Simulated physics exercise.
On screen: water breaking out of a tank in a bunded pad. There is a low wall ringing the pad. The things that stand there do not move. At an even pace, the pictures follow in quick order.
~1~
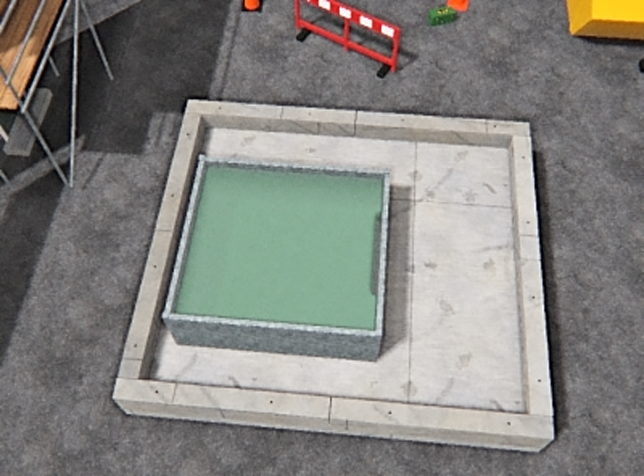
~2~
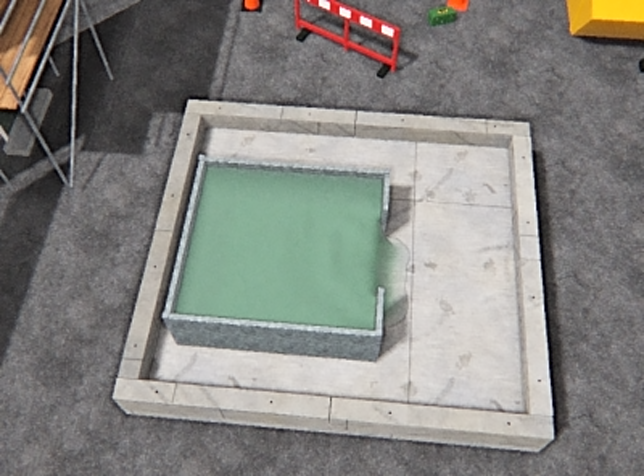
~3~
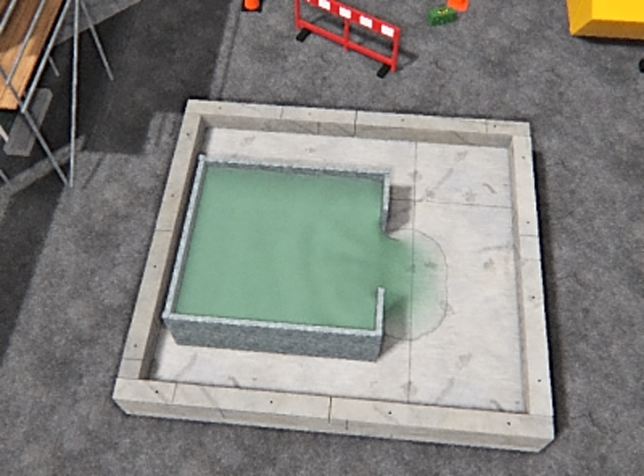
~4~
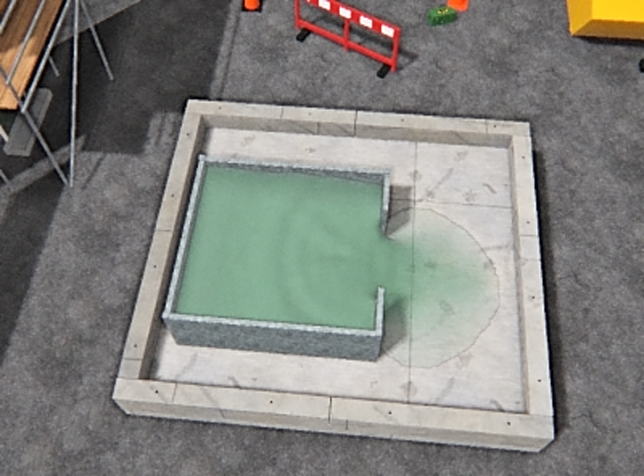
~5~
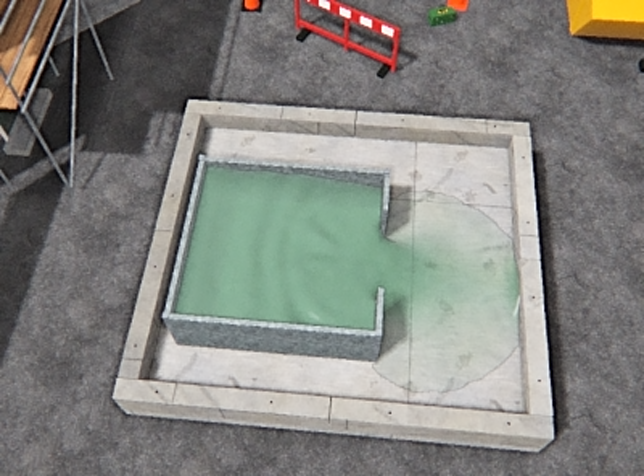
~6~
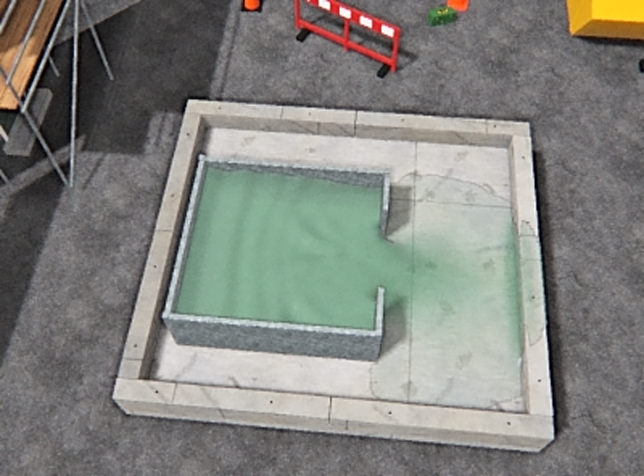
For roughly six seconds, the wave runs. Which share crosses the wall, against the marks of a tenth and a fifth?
Beneath one tenth.
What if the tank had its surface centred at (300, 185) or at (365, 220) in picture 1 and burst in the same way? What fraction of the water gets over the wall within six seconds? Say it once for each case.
Note: Try one close to 8 in a hundred, try two close to 12.
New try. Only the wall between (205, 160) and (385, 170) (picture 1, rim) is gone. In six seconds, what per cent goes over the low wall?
Estimated share: Roughly 20 %.
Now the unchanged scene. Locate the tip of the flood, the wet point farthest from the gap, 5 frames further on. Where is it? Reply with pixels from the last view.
Best guess: Near (498, 151).
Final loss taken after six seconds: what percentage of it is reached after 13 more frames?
I'd estimate close to 70 per cent.
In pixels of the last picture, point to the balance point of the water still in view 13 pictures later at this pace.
The centre of mass sits at about (351, 272).
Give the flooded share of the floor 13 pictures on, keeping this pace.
Around 75 percent.
A moment on, water covers 40 % of the floor; the low wall has let 0 % over.
Next, water covers 45 % of the floor; the low wall has let 1 % over.
Then, water covers 65 % of the floor; the low wall has let 5 % over.
Later, water covers 75 % of the floor; the low wall has let 7 % over.
In the end, water covers 75 % of the floor; the low wall has let 7 % over.
